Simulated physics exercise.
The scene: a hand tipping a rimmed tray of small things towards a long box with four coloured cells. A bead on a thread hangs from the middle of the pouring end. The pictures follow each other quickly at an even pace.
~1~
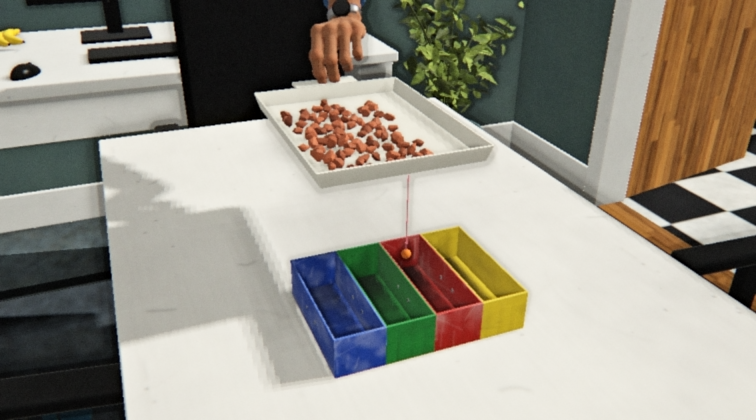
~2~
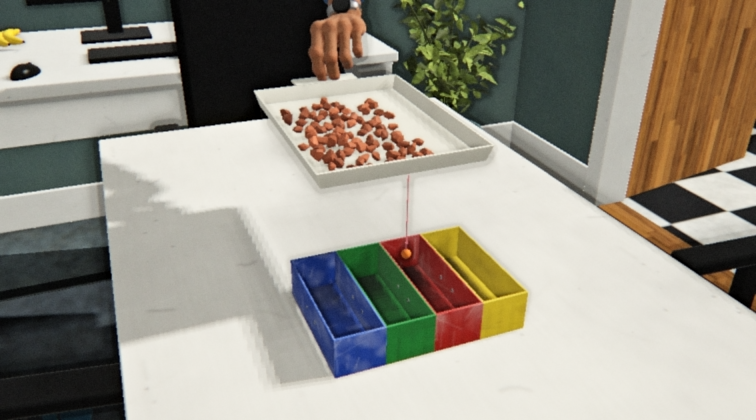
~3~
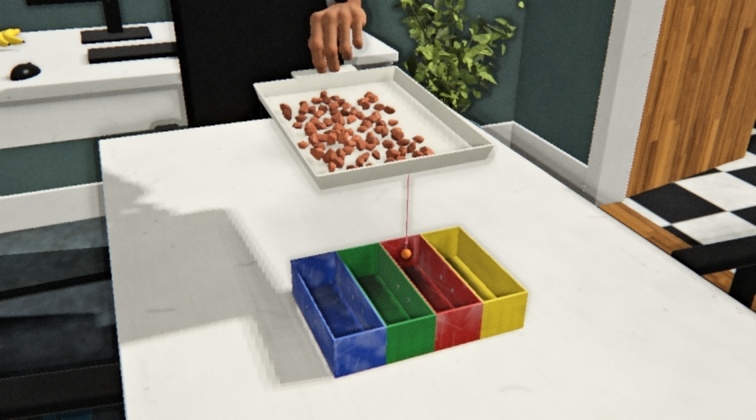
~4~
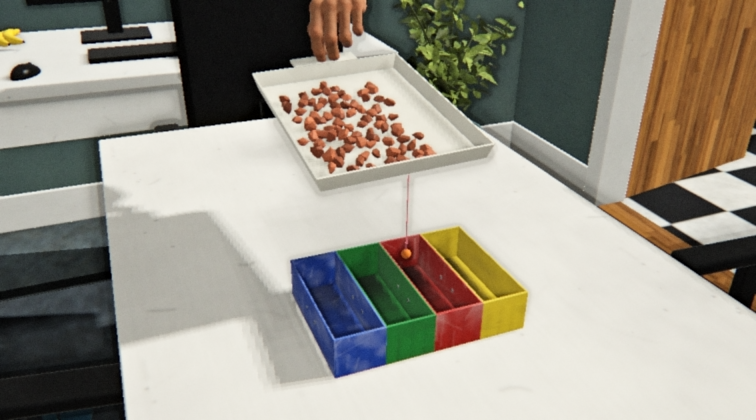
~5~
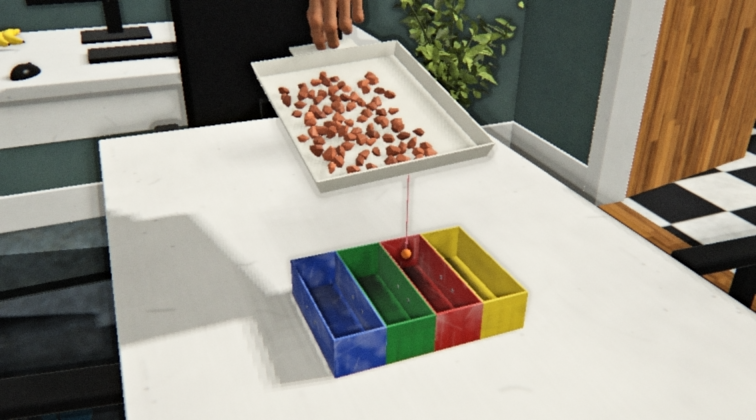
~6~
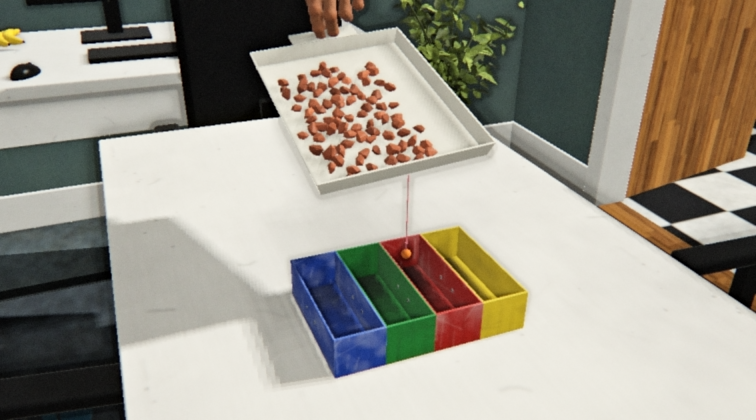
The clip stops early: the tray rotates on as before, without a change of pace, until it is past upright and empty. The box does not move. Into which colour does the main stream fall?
Fullest: The blue cell.
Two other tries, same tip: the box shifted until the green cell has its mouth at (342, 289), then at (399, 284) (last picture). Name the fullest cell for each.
One: That green cell. Two: The blue one.
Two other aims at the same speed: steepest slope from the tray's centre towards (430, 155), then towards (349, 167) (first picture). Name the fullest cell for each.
One: Yellow. Two: The blue one.
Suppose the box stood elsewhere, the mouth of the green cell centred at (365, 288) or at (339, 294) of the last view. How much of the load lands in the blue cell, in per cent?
Roughly 40 per cent, and 0 per cent.
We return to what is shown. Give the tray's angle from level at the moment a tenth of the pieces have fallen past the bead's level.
Near 80 degrees.
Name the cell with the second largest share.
Next in line is the green one.
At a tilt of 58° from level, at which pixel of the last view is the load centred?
Close to (354, 154).
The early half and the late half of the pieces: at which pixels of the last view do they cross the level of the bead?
Around (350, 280) and then (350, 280).
Soon after the last picture, tray tipped steeply; nearly all on the tray; a stray few falling or outside the box.
A little later, tray tipped right over; about a quarter on the tray; about a third in the blue cell; a small part in the green cell; about a quarter falling or outside the box.
Later still, tray tipped past a quarter turn; about two thirds in the blue cell; about a quarter in the green cell; a stray few in the red cell; a stray few falling or outside the box.
At rest, tray tipped past a quarter turn; about two thirds in the blue cell; about a quarter in the green cell; a stray few in the red cell; none in the yellow cell; a stray few outside the box.
